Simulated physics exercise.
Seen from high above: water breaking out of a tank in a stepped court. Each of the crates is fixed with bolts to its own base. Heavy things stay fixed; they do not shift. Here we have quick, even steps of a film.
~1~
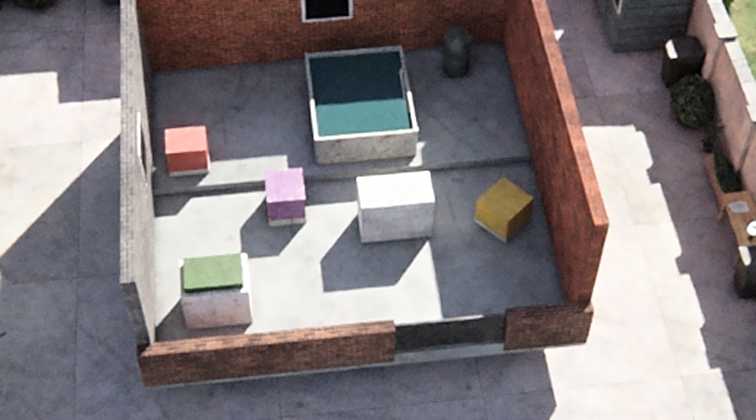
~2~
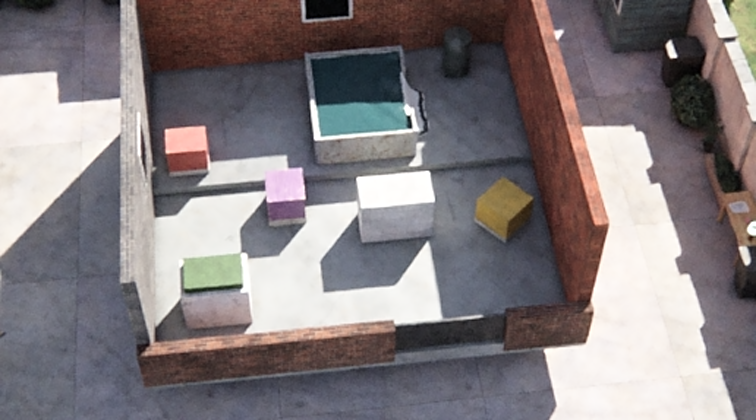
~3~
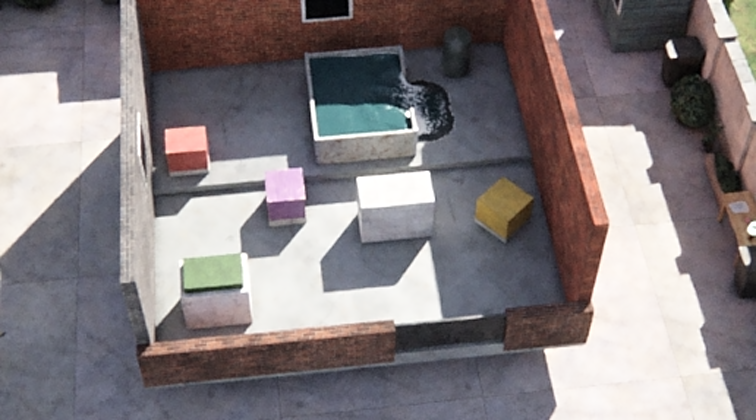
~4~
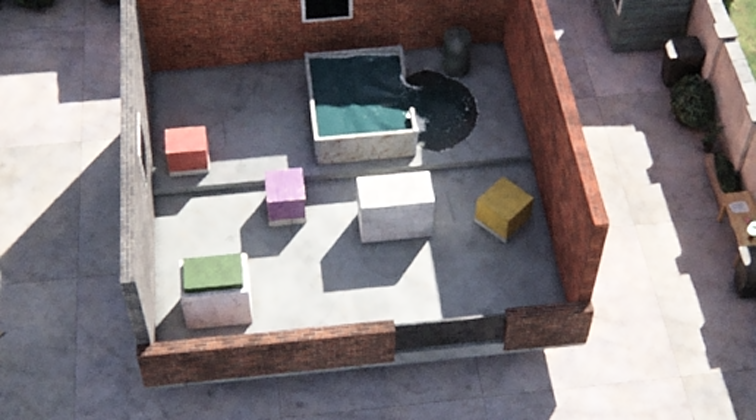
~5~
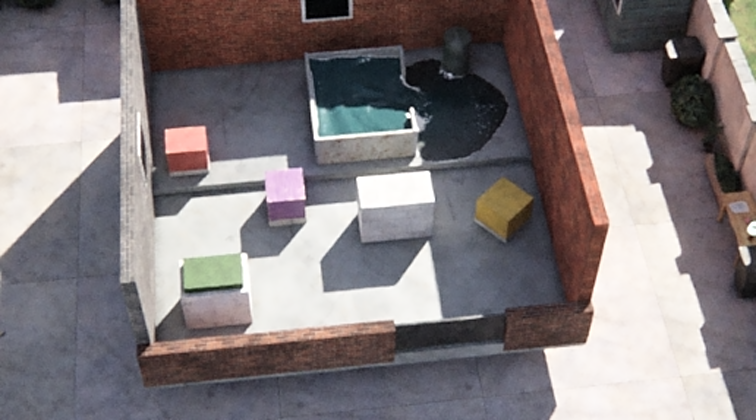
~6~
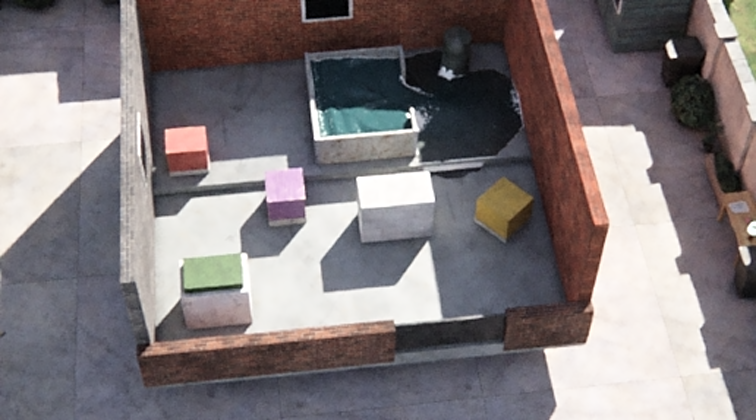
A tank in a walled court breaks open and dark water spreads right across the floor.
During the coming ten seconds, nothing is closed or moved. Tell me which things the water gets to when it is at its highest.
Here is how it goes: The red crate is never reached, the purple crate is never reached, the yellow crate is reached.
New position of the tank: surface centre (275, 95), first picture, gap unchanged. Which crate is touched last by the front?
That would be the red crate.
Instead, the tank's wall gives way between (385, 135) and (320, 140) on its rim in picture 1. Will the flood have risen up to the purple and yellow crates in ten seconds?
The purple crate is reached; the yellow crate is reached.
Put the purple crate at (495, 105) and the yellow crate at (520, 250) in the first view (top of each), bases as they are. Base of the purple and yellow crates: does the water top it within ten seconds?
I'd bet the purple one is inundated and the yellow one is inundated.
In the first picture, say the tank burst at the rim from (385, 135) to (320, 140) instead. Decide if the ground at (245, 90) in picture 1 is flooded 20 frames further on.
Honestly, it looks left alone to me.
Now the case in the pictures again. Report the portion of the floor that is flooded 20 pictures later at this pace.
Around 35 percent of it.
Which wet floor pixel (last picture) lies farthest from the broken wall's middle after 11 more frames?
My guess would be about (553, 283).
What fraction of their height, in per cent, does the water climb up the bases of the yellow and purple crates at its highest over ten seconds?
310 %, then 70 %.
A moment on, water covers 15 % of the floor; the red crate not reached, the purple crate not reached, the yellow crate water round its plinth.
Next, water covers 20 % of the floor; the red crate not reached, the purple crate not reached, the yellow crate water round its plinth.
Then, water covers 35 % of the floor; the red crate not reached, the purple crate not reached, the yellow crate water round its plinth.
Later, water covers 60 % of the floor; the red crate water round its plinth, the purple crate water round its plinth, the yellow crate water round its plinth.
In the end, water covers 90 % of the floor; the red crate stayed above the water, the purple crate stayed above the water, the yellow crate was topped.
